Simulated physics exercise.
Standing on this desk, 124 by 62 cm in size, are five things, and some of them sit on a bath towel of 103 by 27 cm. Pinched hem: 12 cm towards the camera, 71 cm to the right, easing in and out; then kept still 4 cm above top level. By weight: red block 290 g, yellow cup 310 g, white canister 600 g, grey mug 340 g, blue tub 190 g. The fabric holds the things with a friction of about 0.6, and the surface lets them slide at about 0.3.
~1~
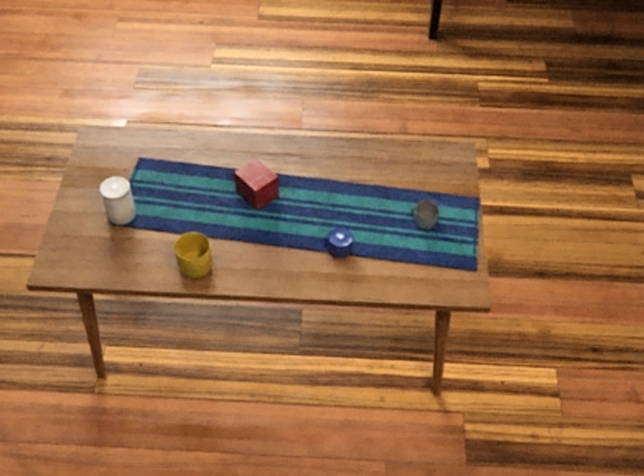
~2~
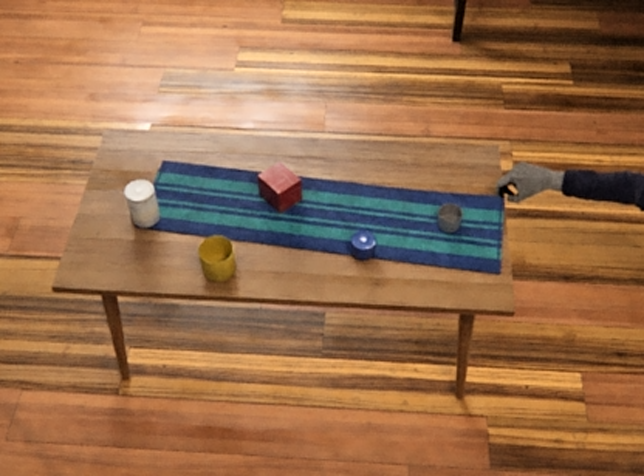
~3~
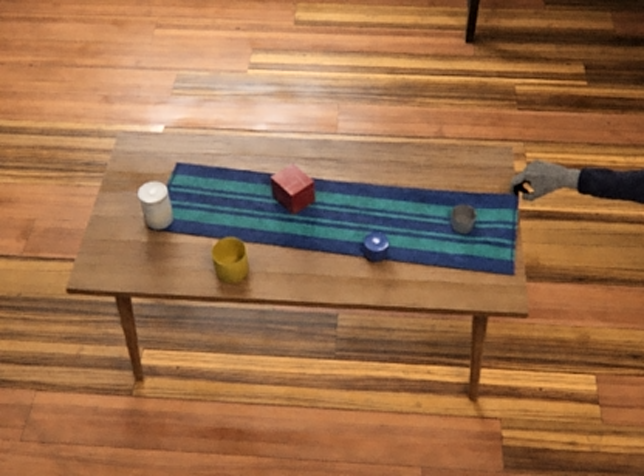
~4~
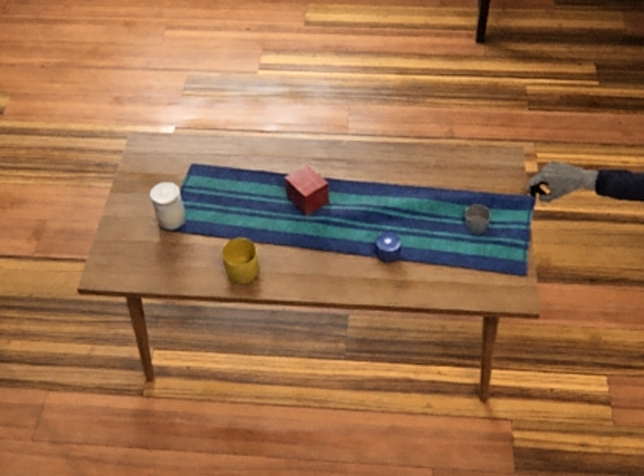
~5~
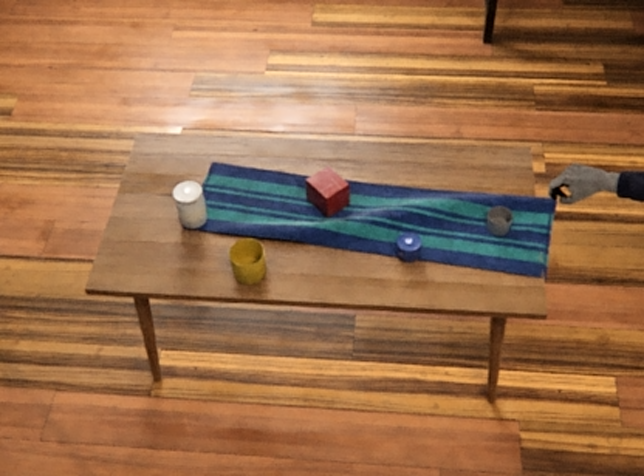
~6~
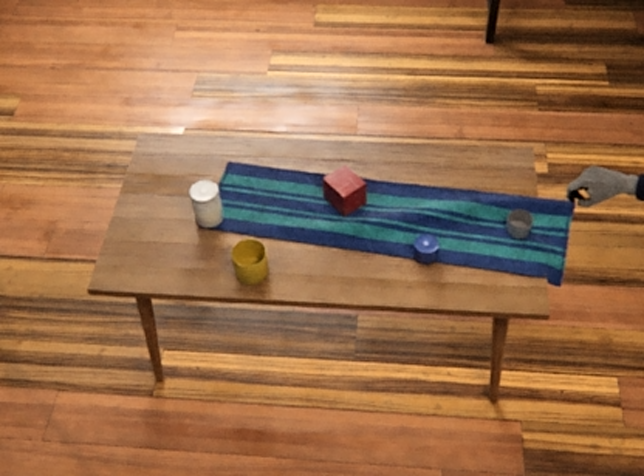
A gloved hand drags the striped towel a little right, carrying four objects past a still yellow cup.
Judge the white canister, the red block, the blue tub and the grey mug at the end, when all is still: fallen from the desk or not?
White canister: Not fallen; red block: Fallen; blue tub: Fallen; grey mug: Fallen.
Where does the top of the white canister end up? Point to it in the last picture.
End position in the last picture: Approx. (489, 194).
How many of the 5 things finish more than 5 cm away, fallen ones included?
That gives 4.
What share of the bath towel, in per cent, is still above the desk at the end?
About 15 per cent.
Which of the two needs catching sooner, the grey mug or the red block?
The grey one.
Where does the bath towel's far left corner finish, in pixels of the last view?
Roughly (508, 168).
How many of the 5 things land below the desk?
After counting, the figure is 3.
Next, 70 % of the bath towel is still over the top; grey mug over the edge, red block 29 cm off its start, white canister 29 cm off its start.
Then, 55 % of the bath towel is still over the top; red block 49 cm off its start, blue tub on its side, 48 cm off its start, white canister 48 cm off its start.
After that, 40 % of the bath towel is still over the top; blue tub over the edge, red block 67 cm off its start at (552, 195), white canister 65 cm off its start at (406, 190).
Later, 20 % of the bath towel is still over the top; red block over the edge, white canister 82 cm off its start, blue tub over the edge.
At the end, 15 % of the bath towel is still over the top; red block over the edge, white canister 88 cm off its start at (489, 194), blue tub over the edge, grey mug over the edge.
